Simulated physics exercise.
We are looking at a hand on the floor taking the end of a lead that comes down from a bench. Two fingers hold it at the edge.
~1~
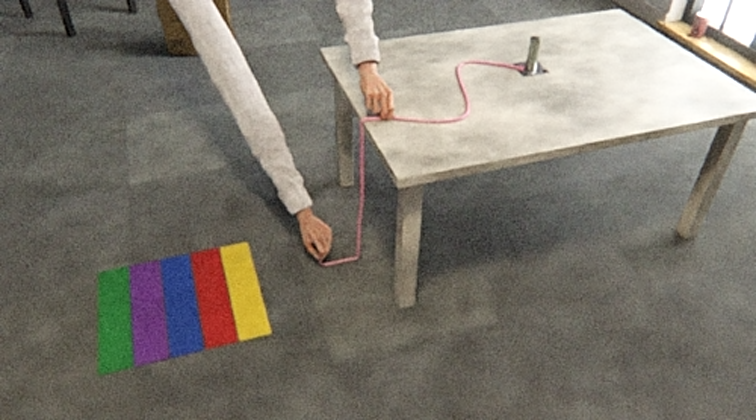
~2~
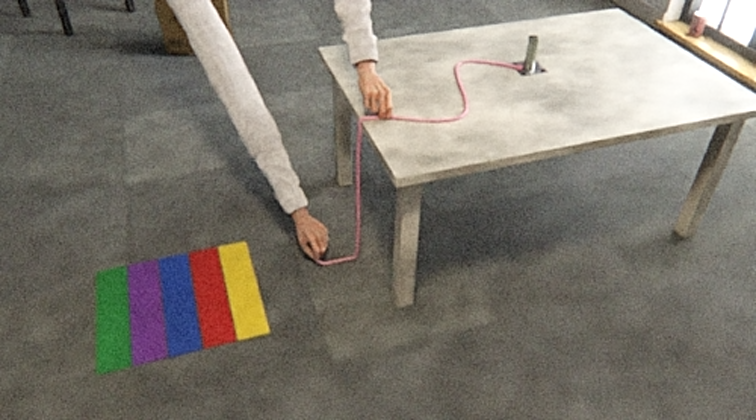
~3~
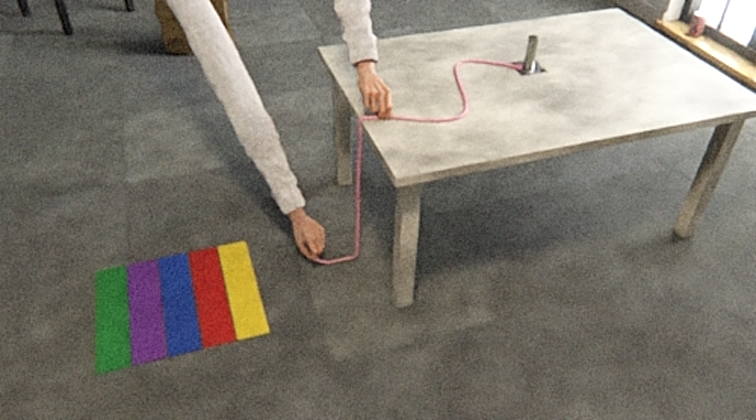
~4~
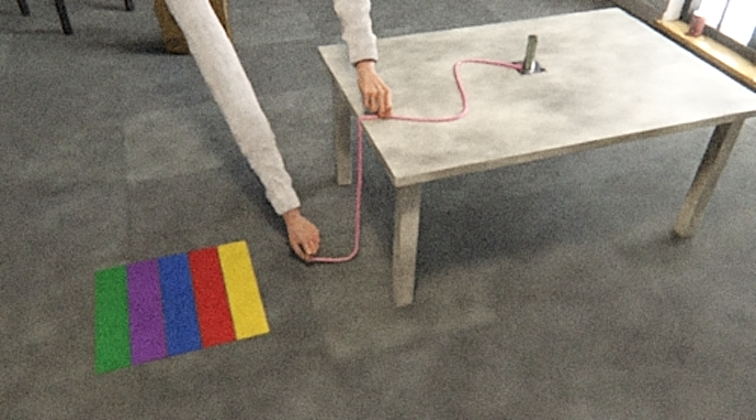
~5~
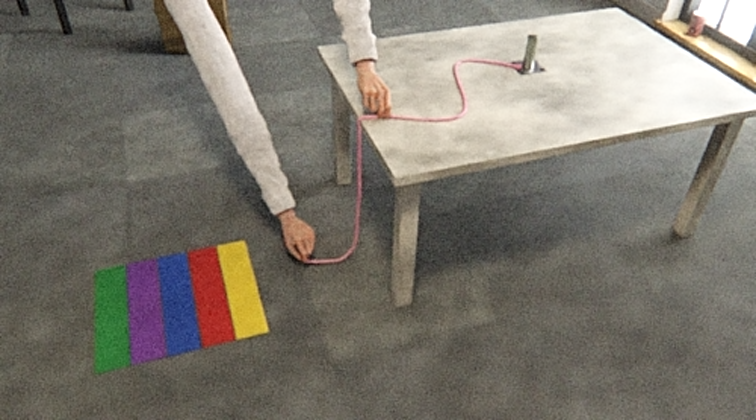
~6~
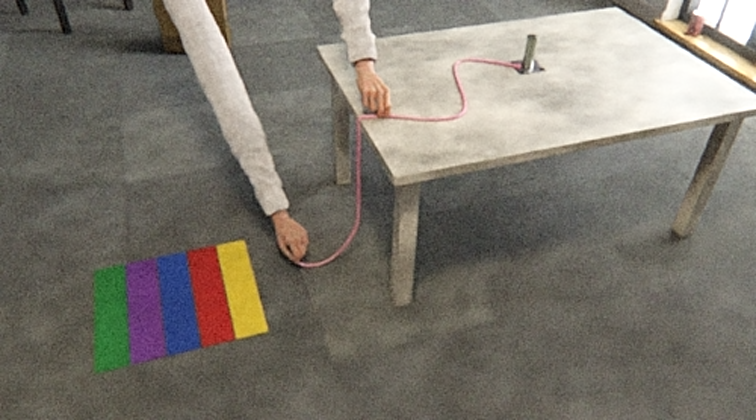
In a room with a grey floor, one hand holds a pink cord at the edge of a pale table while the other grips its lower end near the floor. The lower hand moves slightly left, drawing the cord's end toward a panel of coloured stripes, and the hanging cord's lower bend widens into a smoother curve.
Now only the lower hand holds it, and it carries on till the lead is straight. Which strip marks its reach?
The green one.
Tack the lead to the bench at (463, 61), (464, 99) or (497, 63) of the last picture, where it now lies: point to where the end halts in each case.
The places are (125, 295), (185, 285) and (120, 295).
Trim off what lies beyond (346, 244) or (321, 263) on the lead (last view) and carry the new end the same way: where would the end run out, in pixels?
The places are (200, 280) and (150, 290).
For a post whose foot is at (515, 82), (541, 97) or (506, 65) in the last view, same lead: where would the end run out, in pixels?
The places are (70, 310), (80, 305) and (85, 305).
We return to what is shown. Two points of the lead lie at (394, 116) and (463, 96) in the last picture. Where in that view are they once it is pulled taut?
At (317, 146), then (408, 99).
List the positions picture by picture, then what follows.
In the first frame, end (319, 257); yellow (251, 319); red (219, 326); blue (185, 334); purple (150, 342); green (115, 351).
In the second frame, end (315, 257); lead through (486, 62) (460, 84) (450, 120) (368, 119) (358, 186) (357, 243).
In the third frame, end (312, 257).
In the fourth frame, end (306, 258); lead through (486, 62) (459, 84) (450, 119) (368, 118) (360, 185) (357, 243).
In the fifth frame, end (302, 259).
In the sixth frame, end (294, 260); lead through (485, 61) (459, 83) (449, 119) (367, 117) (359, 184) (348, 242).
Early on, end near (177, 285); over blue.
Midway, end near (133, 295); over purple.
At the end of the slack, end near (107, 300); over green. It halts on the green strip.
